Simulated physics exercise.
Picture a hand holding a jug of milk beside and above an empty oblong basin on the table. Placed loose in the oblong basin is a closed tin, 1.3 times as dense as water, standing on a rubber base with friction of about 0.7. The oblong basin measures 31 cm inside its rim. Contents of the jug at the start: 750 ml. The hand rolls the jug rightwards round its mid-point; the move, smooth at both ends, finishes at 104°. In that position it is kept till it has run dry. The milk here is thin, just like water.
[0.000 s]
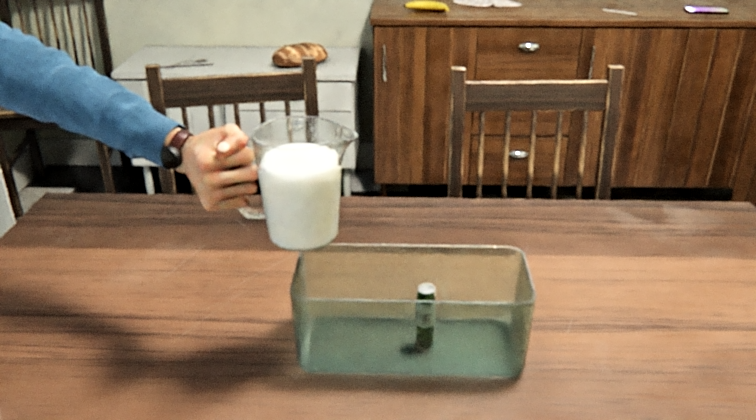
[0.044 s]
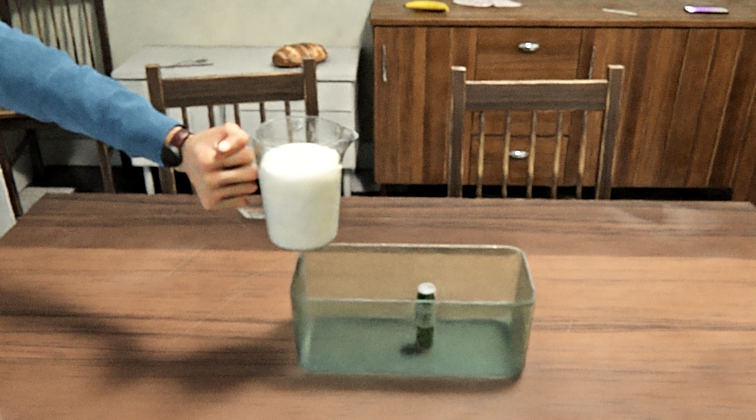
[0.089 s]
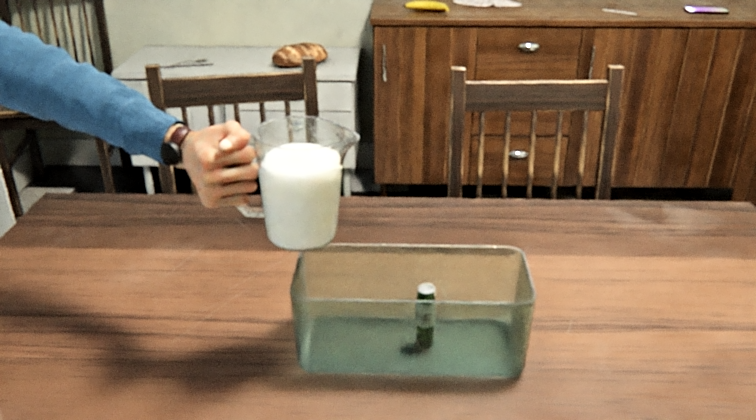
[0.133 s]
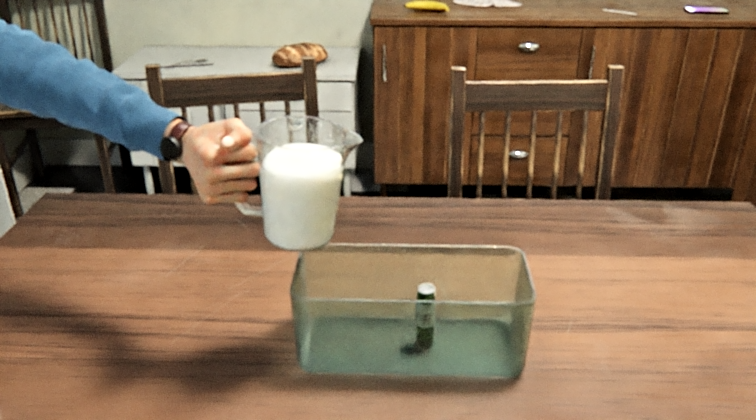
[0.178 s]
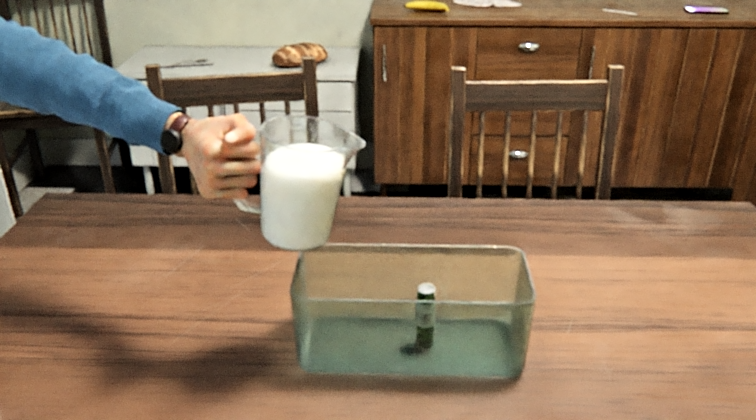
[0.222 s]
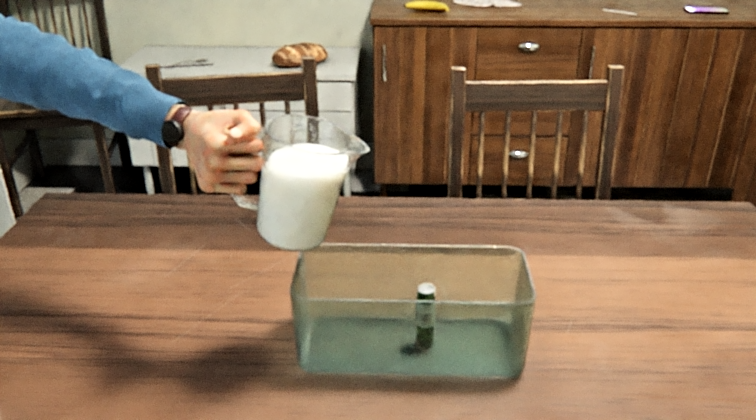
At a wooden dining table, a hand in a blue sleeve held a glass jug of milk above and beside a clear basin with a small closed container inside, then slowly tilted the jug slightly rightwards.
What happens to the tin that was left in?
It goes down.
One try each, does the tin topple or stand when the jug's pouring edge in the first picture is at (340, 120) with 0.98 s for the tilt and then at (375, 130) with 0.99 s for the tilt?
In the first try it comes down; in the second it comes down.
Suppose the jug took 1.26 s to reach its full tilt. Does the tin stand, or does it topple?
The tin would overturn.
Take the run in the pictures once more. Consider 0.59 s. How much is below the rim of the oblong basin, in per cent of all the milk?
I'd put it near 2 percent.
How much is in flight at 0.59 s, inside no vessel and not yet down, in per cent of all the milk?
Roughly 12 percent.
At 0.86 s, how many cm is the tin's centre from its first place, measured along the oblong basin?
Around 3 cm.
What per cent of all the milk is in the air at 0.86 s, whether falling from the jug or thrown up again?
18 in a hundred, give or take.
After 0.59 s the tilt is 71° and 87 per cent is still to pour; the tin stands where it began.
After 0.86 s the tilt is 102° and 34 per cent is still to pour; the tin stands 3 cm from where it began.
After 1.14 s the tilt is 104° and 3 per cent is still to pour; the tin lies on its side.
After 1.45 s the tilt is 104° and 0 per cent is still to pour; the tin lies on its side.
In the end the tin lies on its side.
